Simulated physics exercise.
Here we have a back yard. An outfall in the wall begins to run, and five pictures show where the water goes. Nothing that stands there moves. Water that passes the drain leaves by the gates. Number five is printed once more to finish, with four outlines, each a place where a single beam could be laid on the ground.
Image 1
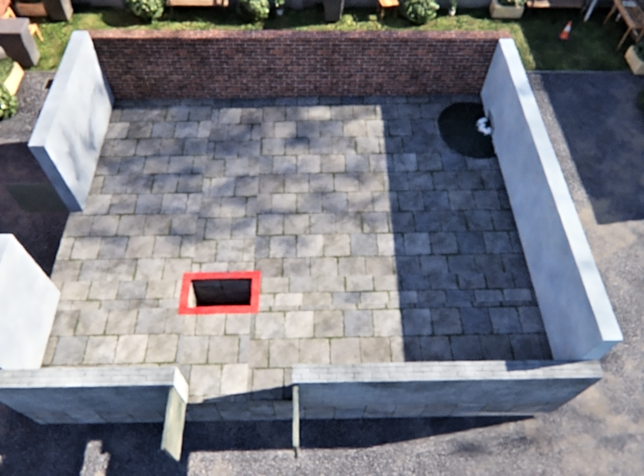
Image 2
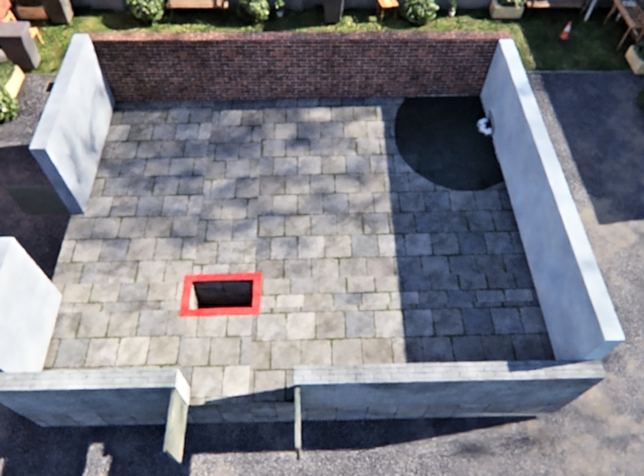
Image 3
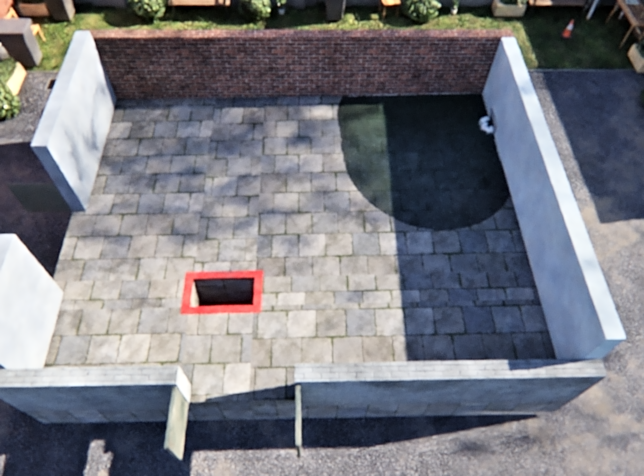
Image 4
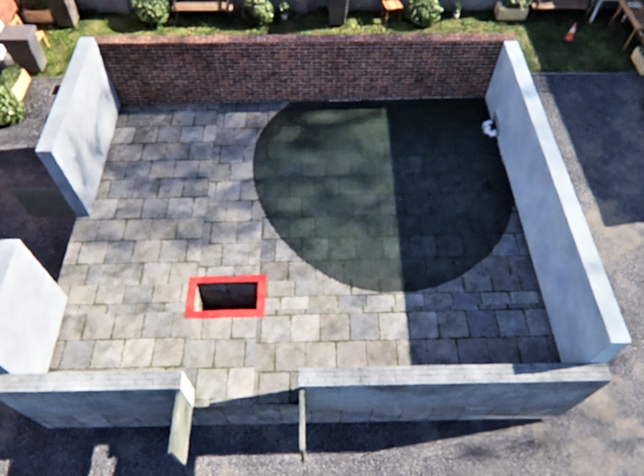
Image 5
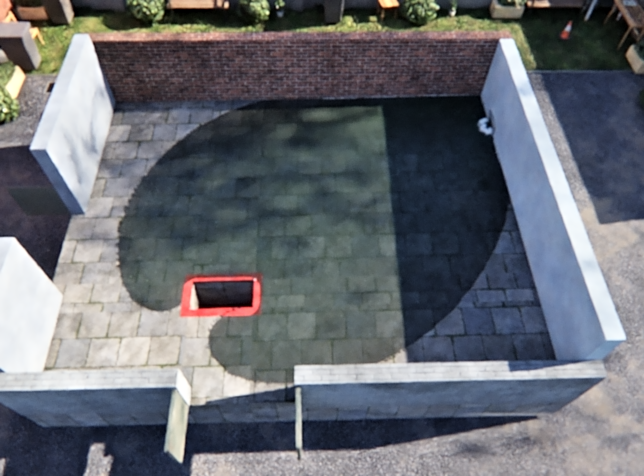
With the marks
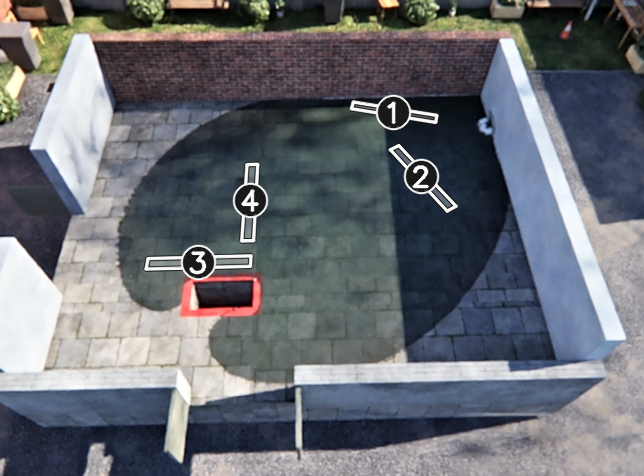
Back yard seen from above, with dark water spreading from an outfall at upper right across paving and reaching a red-edged drain pit.
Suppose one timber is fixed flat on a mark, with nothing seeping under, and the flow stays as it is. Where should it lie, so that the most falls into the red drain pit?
Best: 4.
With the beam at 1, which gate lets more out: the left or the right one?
The left gate.
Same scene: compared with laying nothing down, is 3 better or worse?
Place 3 is worse.
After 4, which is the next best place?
1 it is.
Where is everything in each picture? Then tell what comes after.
Outfall at (491, 124); red drain pit at (220, 292); open gate at (73, 250); open gate at (241, 385); 3 % of the ground under water, visible out to (447, 110); red drain pit still dry, in the first frame.
In the second frame, 9 % of the ground under water, visible out to (397, 134); red drain pit still dry.
In the third frame, 19 % of the ground under water, visible out to (382, 207); red drain pit still dry.
In the fourth frame, 38 % of the ground under water, visible out to (289, 242); red drain pit still dry.
In the fifth frame, 64 % of the ground under water, visible out to (139, 298); red drain pit taking water.
In white, 1 from (352, 105) to (436, 118); 2 from (394, 147) to (451, 208); 3 from (147, 263) to (250, 261); 4 from (247, 240) to (252, 164).
With 1, about 25 % of the stream goes into the red drain pit, about 73 % out by the gates.
With 2, about 14 % of the stream goes into the red drain pit, about 85 % out by the gates.
With 3, about 17 % of the stream goes into the red drain pit, about 80 % out by the gates.
With 4, about 38 % of the stream goes into the red drain pit, about 59 % out by the gates.
